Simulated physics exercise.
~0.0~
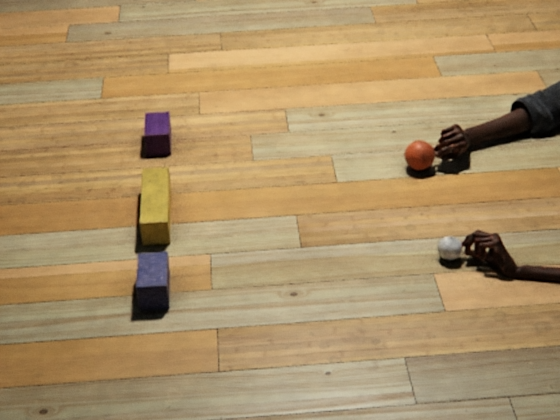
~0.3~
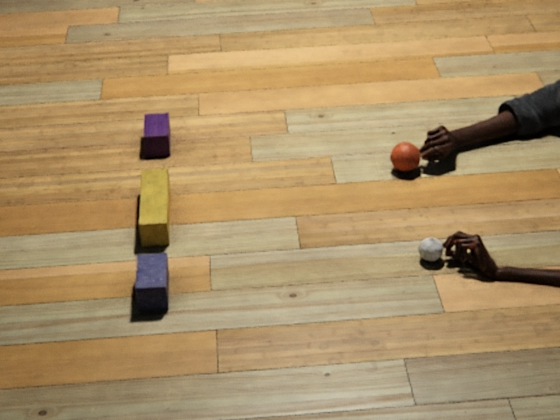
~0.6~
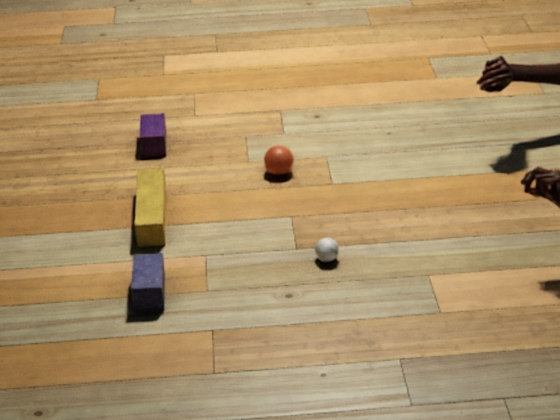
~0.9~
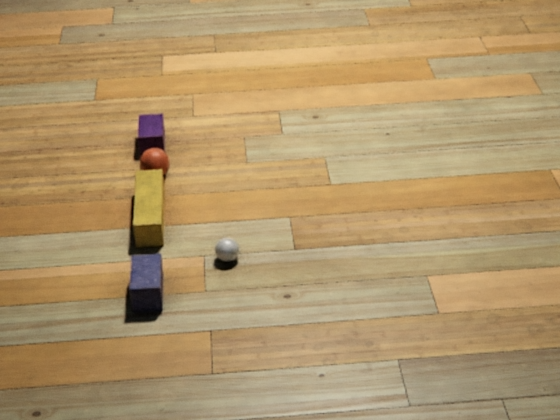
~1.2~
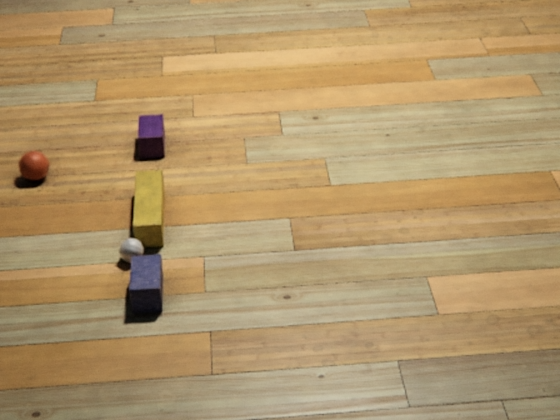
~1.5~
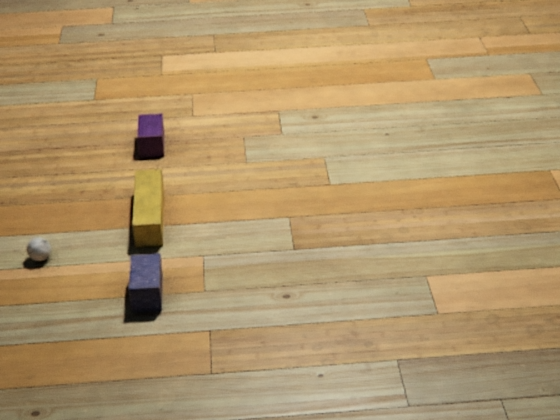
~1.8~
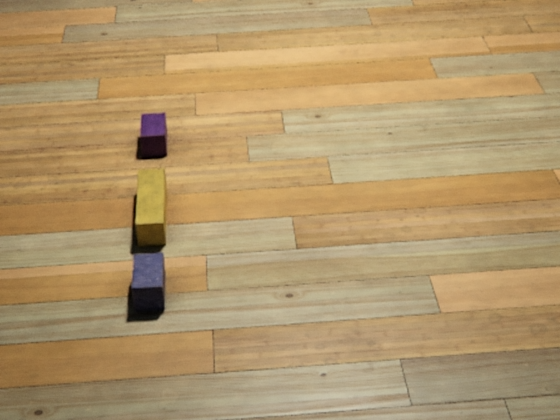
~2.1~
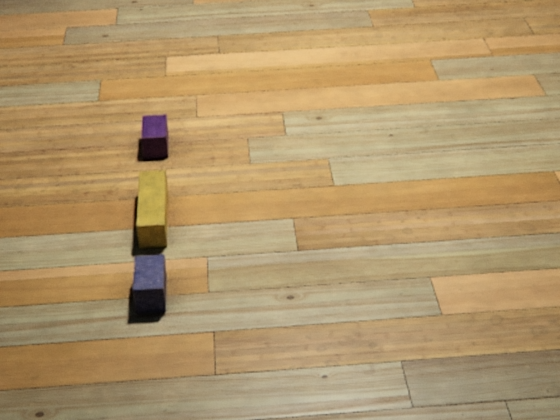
On a wooden plank floor, a purple, a yellow and a blue block stand in a column at the left, with gaps between them. At the right, two hands hold an orange ball-like fruit and a smaller white one, ease them leftward, then let go and draw back. Both roll left across the planks, the orange one ahead. It passes between the purple and yellow blocks, and the white one follows through the gap between the yellow and blue blocks. Each rolls on out of view at the left, leaving the three blocks standing in place.
